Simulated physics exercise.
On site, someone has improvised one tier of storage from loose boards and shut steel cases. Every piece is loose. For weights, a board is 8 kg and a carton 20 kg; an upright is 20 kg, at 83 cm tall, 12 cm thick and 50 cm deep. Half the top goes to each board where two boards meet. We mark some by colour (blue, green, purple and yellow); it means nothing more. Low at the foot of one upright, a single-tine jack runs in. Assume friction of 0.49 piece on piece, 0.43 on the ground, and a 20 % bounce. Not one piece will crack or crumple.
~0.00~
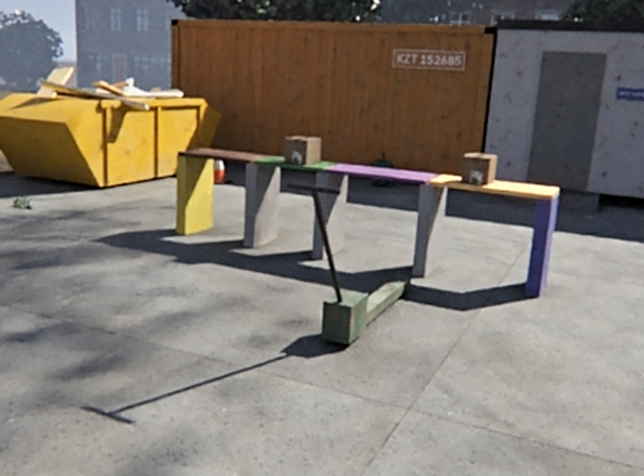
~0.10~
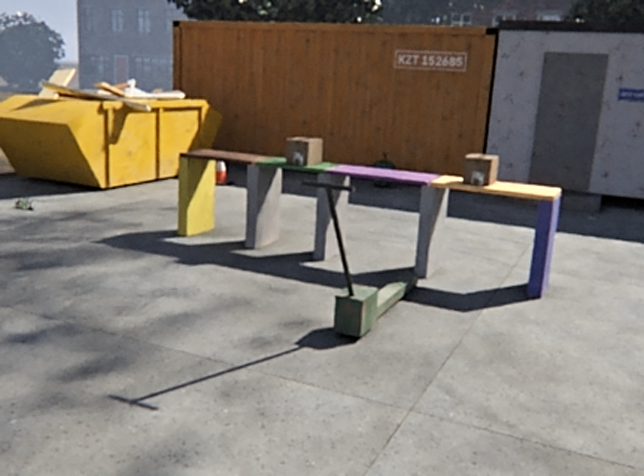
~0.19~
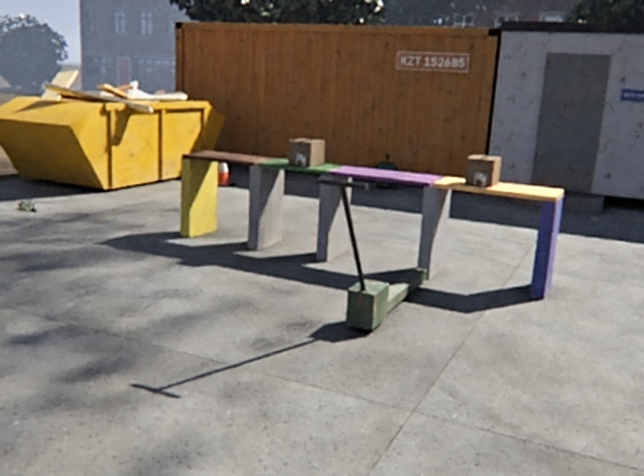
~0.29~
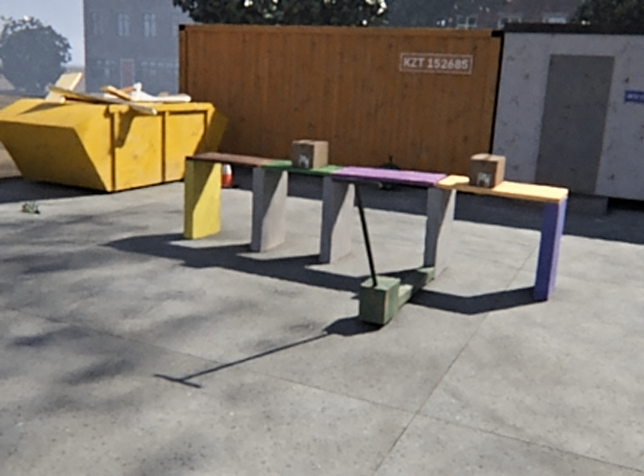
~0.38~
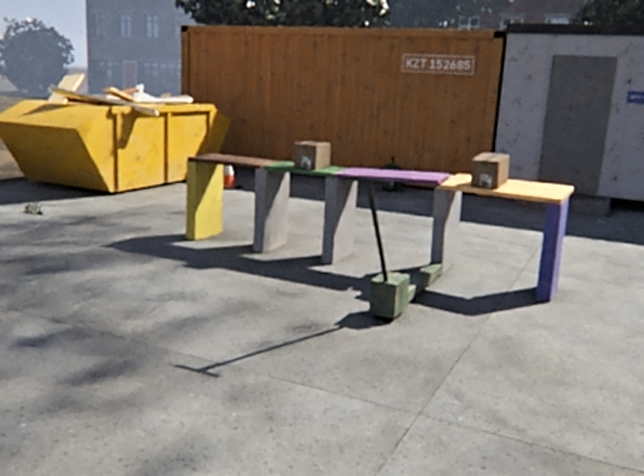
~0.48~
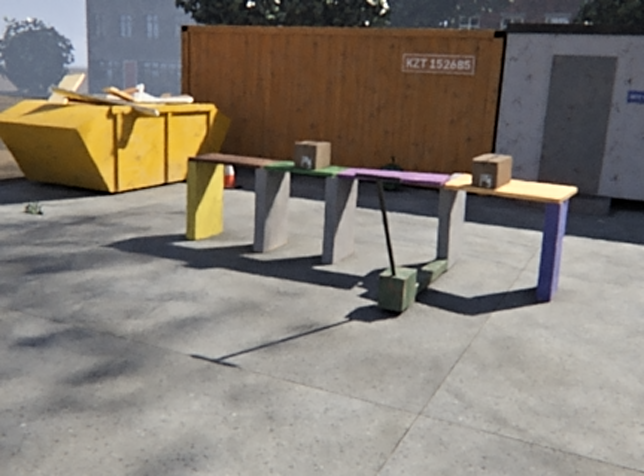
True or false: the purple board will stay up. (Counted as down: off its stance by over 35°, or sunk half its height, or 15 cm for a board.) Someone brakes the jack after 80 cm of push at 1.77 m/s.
False.
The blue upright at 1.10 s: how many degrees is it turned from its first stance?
Near 20 degrees from how it began.
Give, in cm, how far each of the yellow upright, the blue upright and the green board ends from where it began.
From start to finish: Yellow 0, blue 60, green 0 centimetres.
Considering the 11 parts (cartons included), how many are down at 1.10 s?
That makes 3 by then, as I count it.
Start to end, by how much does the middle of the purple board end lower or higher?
Height change: About 60 cm lower.
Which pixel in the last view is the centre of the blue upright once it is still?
Near (609, 298).
After 0.76 s, 2 of the 11 pieces down; purple board 11° from how it stood.
After 1.10 s, 3 of the 11 pieces down; purple board 42° from how it stood, 50 cm lower; blue upright 21° from how it stood.
In the end (1.9 s), 4 of the 11 pieces down; purple board 30° from how it stood, 59 cm lower; blue upright on its side; green board unmoved. From the last view, middles, purple board near (394, 233), blue upright near (609, 298).
